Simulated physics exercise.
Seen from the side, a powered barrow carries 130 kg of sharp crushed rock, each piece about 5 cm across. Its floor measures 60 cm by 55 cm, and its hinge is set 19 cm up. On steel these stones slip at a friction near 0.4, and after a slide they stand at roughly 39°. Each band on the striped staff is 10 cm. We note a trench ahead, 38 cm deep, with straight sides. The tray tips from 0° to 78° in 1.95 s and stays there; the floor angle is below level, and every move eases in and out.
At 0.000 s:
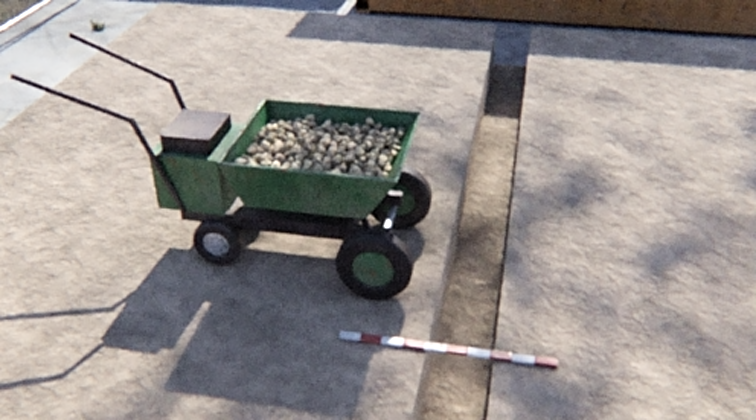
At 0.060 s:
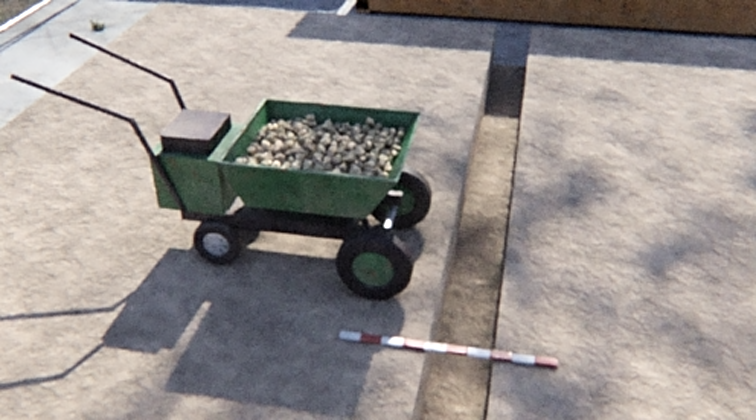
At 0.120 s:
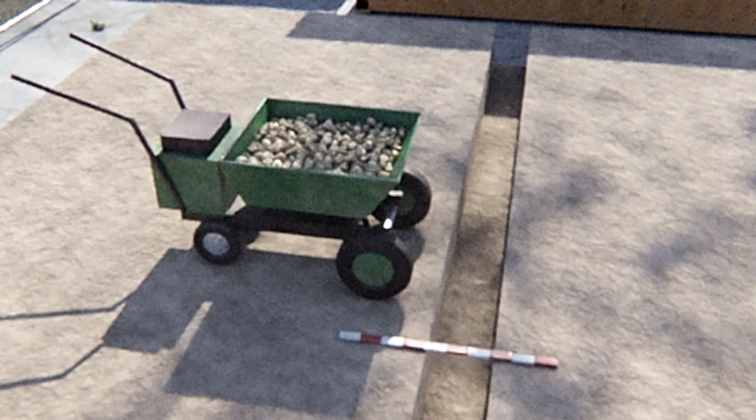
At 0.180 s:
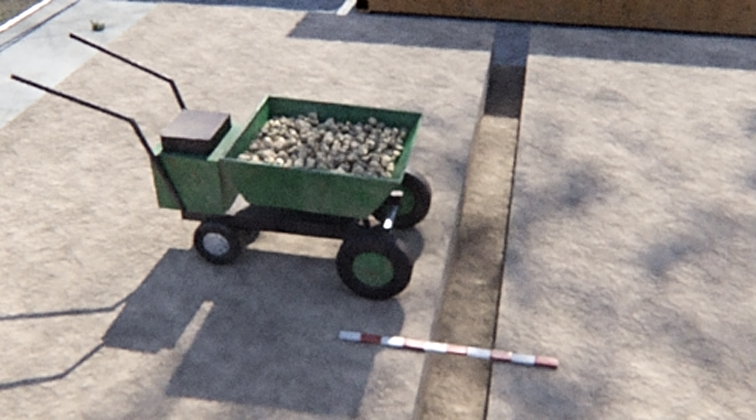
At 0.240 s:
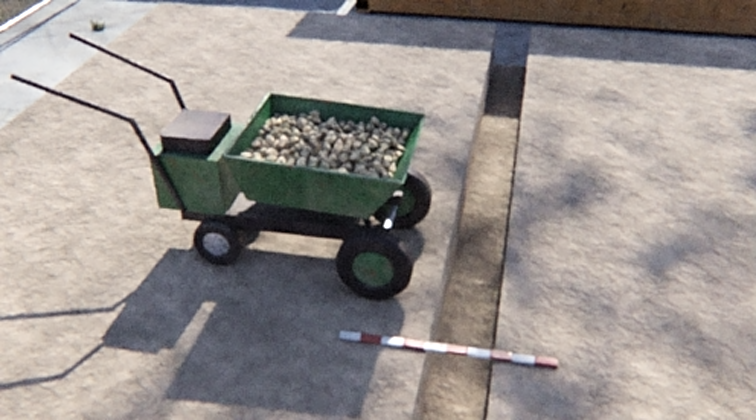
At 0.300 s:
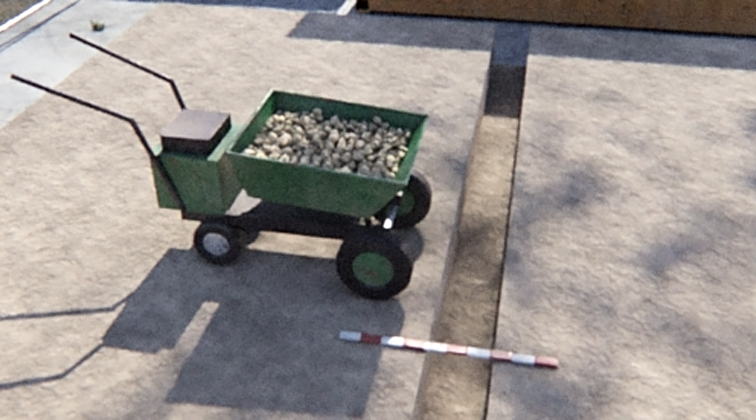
A green powered barrow with its tray full of pale crushed rock stands at left on sunlit, grey-brown ground, seen from its side and somewhat above. Its dark handles point left, a straight-sided trench runs to its right, and a red-and-white striped staff lies across the trench in front. The tray slowly tilts a little, its left end rising, while the wheels and the view stay still.
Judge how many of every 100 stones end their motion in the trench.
I would put it near 56 out of 100.
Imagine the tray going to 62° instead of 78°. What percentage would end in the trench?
It would come to about 20 percent.
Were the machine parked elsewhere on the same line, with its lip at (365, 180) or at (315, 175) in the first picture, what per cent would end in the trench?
It comes to about 90 and 70 in a hundred.
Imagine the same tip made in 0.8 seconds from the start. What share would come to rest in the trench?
That would give about 35 percent.
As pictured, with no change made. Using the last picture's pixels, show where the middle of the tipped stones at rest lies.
Roughly (496, 303), I'd say.
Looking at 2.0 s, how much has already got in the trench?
By then, around 10 percent.
After 1.5 s the floor is at 66°; 100 % in the tray; the foremost stones are at (494, 230).
After 2.0 s the floor is at 78°; 52 % in the tray, 11 % in the trench, 38 % past the trench; the foremost stones are at (596, 281).
After 2.4 s the floor is at 78°; 29 % in the tray, 24 % in the trench, 47 % past the trench; the foremost stones are at (635, 298).
After 4.3 s the floor is at 78°; 0 % in the tray, 56 % in the trench, 44 % past the trench; the foremost stones are at (636, 299).
